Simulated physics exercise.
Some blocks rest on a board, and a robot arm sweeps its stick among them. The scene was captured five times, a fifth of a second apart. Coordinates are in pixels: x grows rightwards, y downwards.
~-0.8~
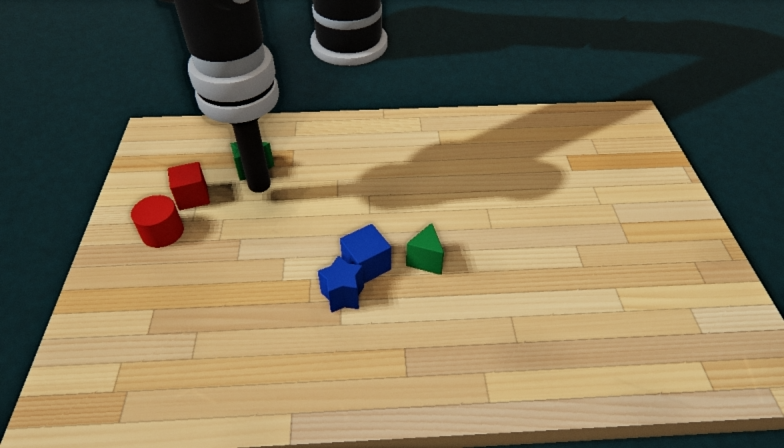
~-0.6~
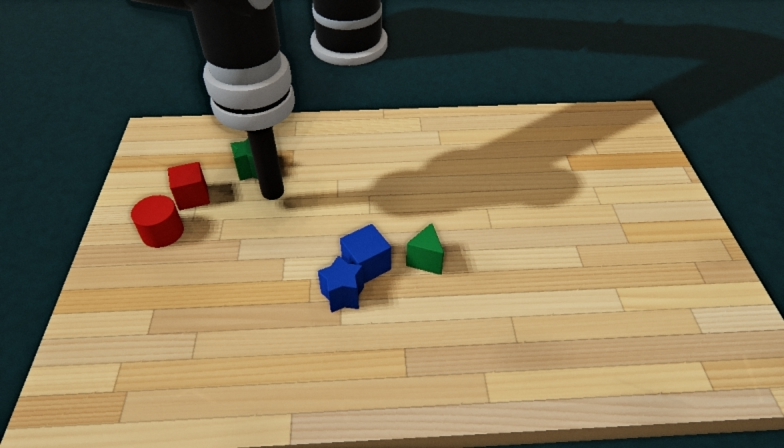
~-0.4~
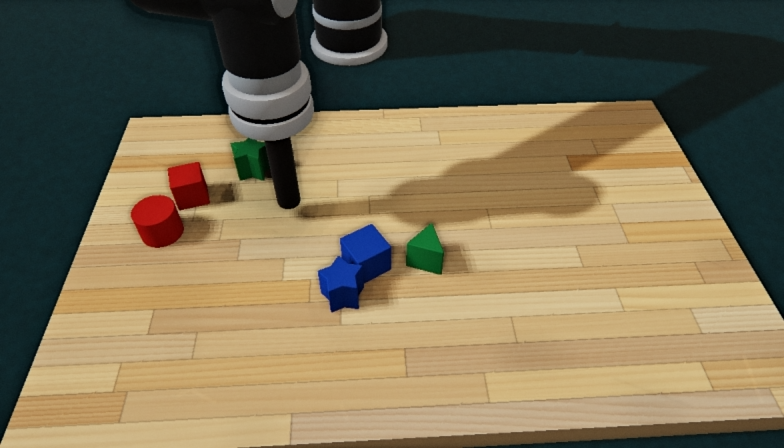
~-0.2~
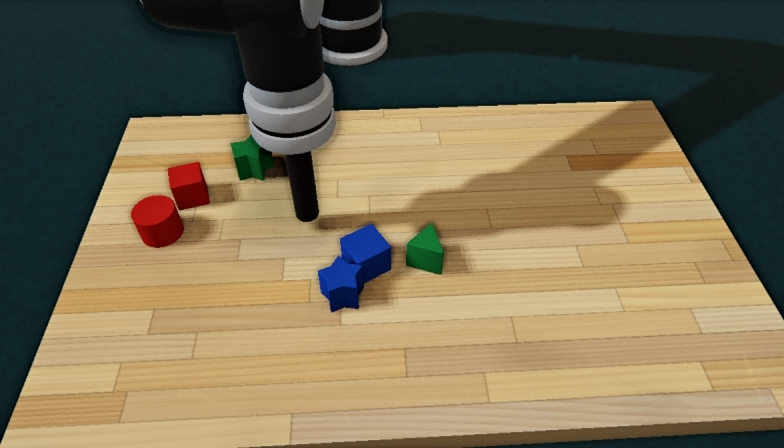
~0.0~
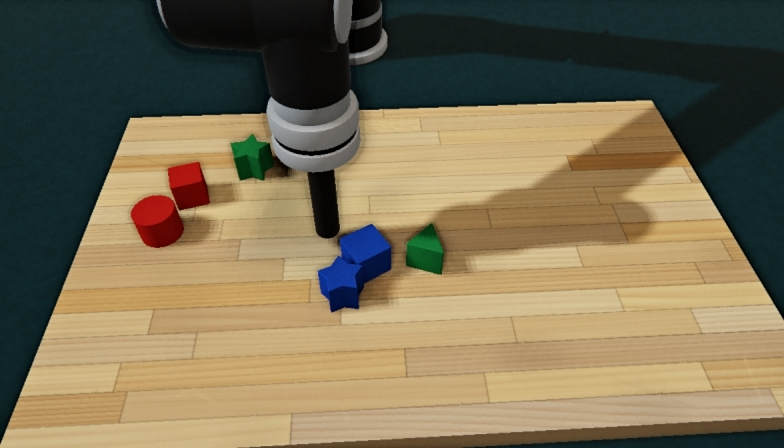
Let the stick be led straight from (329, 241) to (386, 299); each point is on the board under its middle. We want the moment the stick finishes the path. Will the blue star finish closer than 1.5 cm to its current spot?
I'd say yes.
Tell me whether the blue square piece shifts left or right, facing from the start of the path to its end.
Goes left.
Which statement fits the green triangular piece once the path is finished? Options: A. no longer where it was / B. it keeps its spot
B
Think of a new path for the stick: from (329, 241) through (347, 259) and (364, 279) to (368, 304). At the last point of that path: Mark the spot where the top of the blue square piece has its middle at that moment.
Just about (400, 261).
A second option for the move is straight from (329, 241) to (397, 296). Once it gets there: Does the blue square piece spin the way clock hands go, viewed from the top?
That would be a no.
What follows on the original path. Halfway along, stick (356, 259); blue square piece (388, 253), turned 35° anticlockwise.
At the end, stick (386, 289); blue star (343, 277), turned 25° clockwise; blue square piece (418, 268), turned 85° anticlockwise; green triangular piece still.
